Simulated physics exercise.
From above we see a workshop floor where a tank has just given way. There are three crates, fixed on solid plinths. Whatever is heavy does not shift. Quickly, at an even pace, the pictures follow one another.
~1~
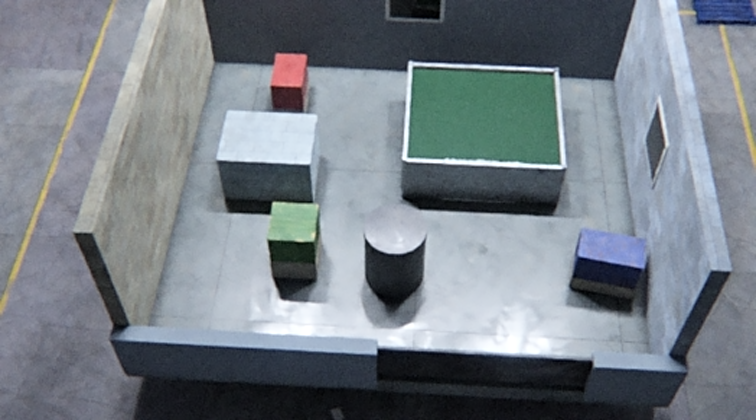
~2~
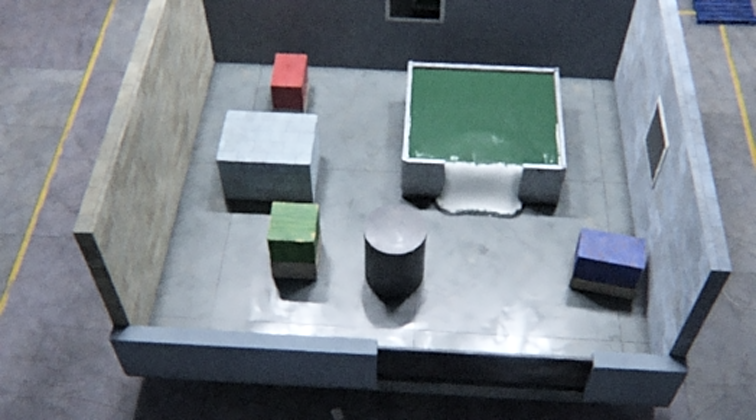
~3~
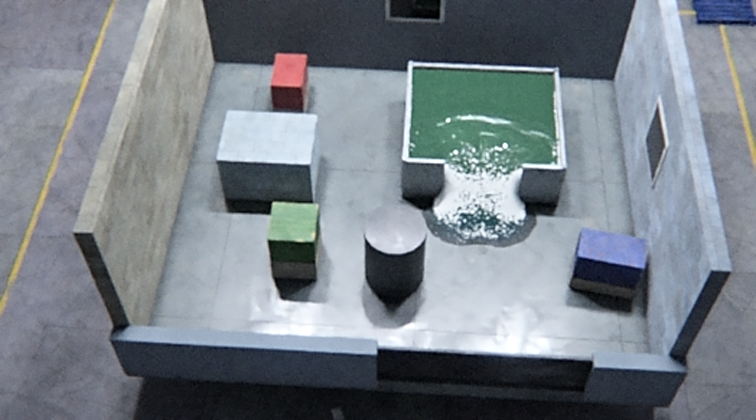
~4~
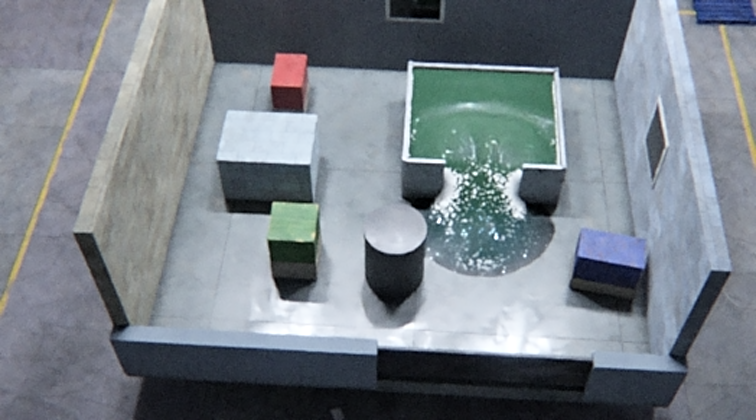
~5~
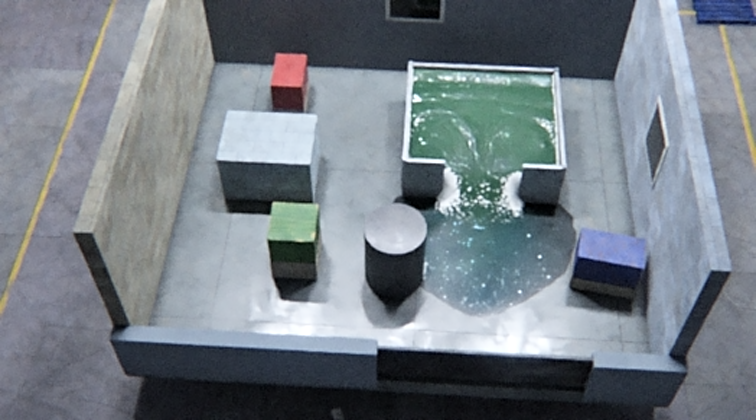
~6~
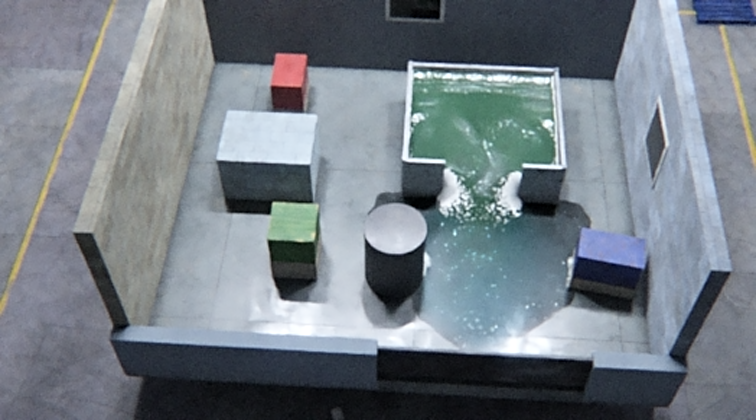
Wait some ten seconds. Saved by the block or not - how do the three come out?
The blue crate is reached by the water; the green crate is missed by the water; the red crate is missed by the water.
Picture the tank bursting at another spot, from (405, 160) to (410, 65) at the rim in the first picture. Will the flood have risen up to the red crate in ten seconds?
I'd say the red crate gets flooded.
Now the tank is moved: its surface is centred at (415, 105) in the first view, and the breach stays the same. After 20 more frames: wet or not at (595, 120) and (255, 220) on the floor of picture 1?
The first spot is not reached and the second is inundated.
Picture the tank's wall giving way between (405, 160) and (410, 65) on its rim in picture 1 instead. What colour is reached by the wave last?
My pick is the blue-painted one.
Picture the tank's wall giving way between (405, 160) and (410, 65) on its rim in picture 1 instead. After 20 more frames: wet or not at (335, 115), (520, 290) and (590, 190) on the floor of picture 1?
Obs. 1: Sodden; obs. 2: Moisture-free; obs. 3: Moisture-free.
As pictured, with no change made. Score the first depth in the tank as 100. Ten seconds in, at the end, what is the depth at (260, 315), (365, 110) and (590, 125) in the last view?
16, 14 and 14 in a hundred, in turn.
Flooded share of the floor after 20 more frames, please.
Estimated share: About 60 %.
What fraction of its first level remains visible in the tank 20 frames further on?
Roughly 42 percent.
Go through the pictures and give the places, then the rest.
In the first picture, the open tank at (483, 117) is whole and still.
In the second picture, water pours out at (481, 188) and has run to (440, 205).
In the third picture, the front is at (443, 236), out from the gap at (480, 189).
In the fourth picture, the front is at (473, 272), out from the gap at (480, 189).
In the fifth picture, water pours out at (481, 188) and has run to (486, 313).
In the sixth picture, water pours out at (480, 189) and has run to a hidden place.
A moment on, water covers 25 % of the floor; the blue crate water round its plinth, the green crate water round its plinth, the red crate not reached.
Next, water covers 45 % of the floor; the blue crate water round its plinth, the green crate water round its plinth, the red crate not reached.
Then, water covers 60 % of the floor; the blue crate water round its plinth, the green crate water round its plinth, the red crate not reached.
Later, water covers 90 % of the floor; the blue crate water round its plinth, the green crate water round its plinth, the red crate water round its plinth.
In the end, water covers 100 % of the floor; the blue crate was topped, the green crate stayed above the water, the red crate stayed above the water.
